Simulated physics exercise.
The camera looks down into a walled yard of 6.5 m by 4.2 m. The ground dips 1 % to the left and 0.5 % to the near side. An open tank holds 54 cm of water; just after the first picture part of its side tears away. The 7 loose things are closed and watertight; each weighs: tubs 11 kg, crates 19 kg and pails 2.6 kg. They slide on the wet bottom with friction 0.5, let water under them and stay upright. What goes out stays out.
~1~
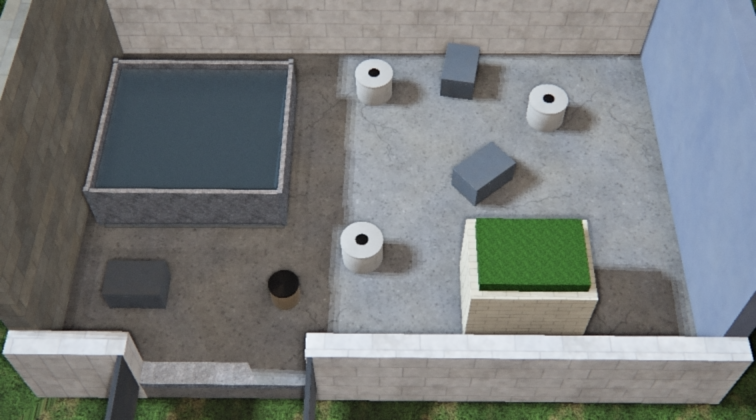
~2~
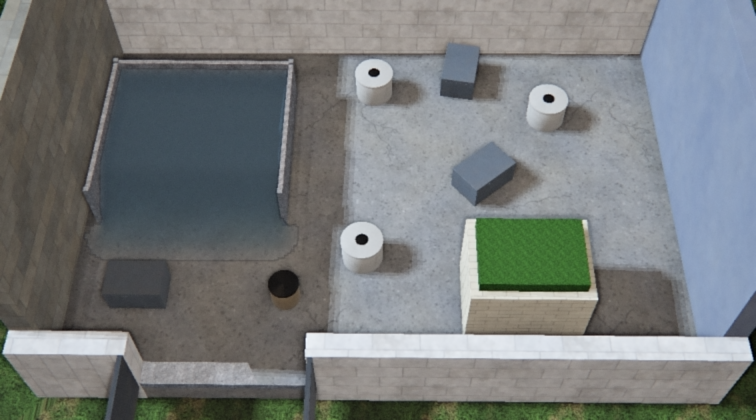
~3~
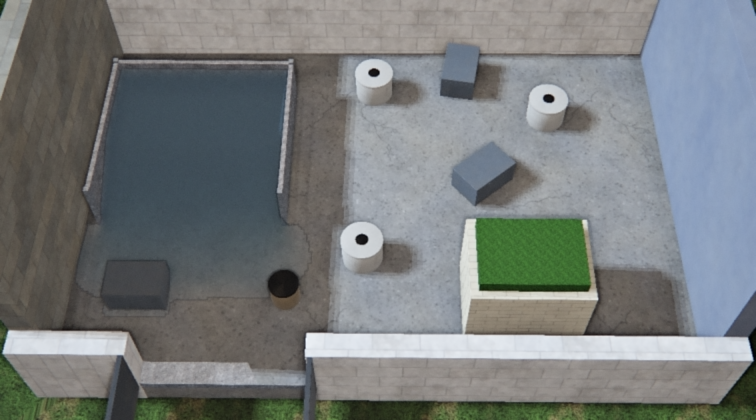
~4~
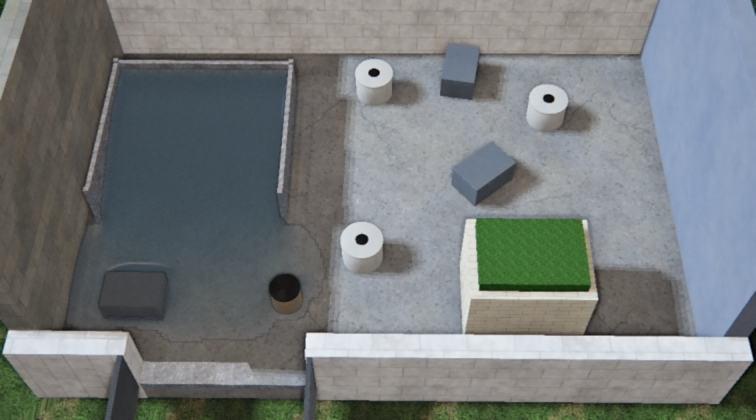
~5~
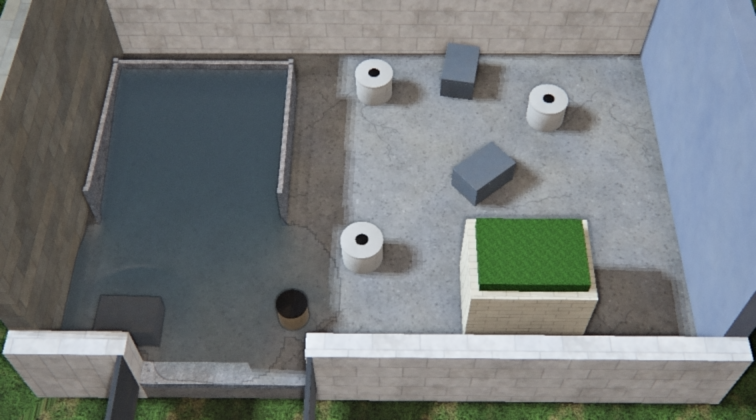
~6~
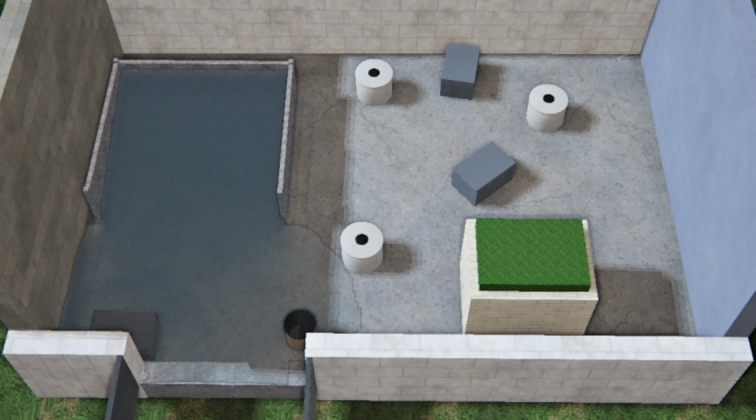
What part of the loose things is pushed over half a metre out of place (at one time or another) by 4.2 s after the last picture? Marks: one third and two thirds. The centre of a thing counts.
It is not even a third.
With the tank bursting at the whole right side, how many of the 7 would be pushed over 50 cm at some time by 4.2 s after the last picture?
Then 5.
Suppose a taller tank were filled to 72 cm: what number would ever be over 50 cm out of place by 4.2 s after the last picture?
Then 2.
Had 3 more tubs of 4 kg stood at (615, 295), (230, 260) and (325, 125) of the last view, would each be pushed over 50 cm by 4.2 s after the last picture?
In that order: Short of it, past it, short of it.
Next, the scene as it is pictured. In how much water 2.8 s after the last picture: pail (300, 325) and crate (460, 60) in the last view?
Roughly 3 and 0 cm.
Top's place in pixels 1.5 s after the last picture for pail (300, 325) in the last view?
Around (376, 324).
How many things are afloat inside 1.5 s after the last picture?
1 of them.
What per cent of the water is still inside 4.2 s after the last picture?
Some 52 per cent remains.
Then, 0.4 s after the last picture 2 of 7 are over 50 cm from their spots; 2 afloat.
Then, 1.5 s after the last picture 2 of 7 are over 50 cm from their spots; 1 afloat.
Then, 2.8 s after the last picture 2 of 7 are over 50 cm from their spots; 0 afloat.
Then, 4.2 s after the last picture 2 of 7 are over 50 cm from their spots, and 2 have been at some point; 0 afloat.
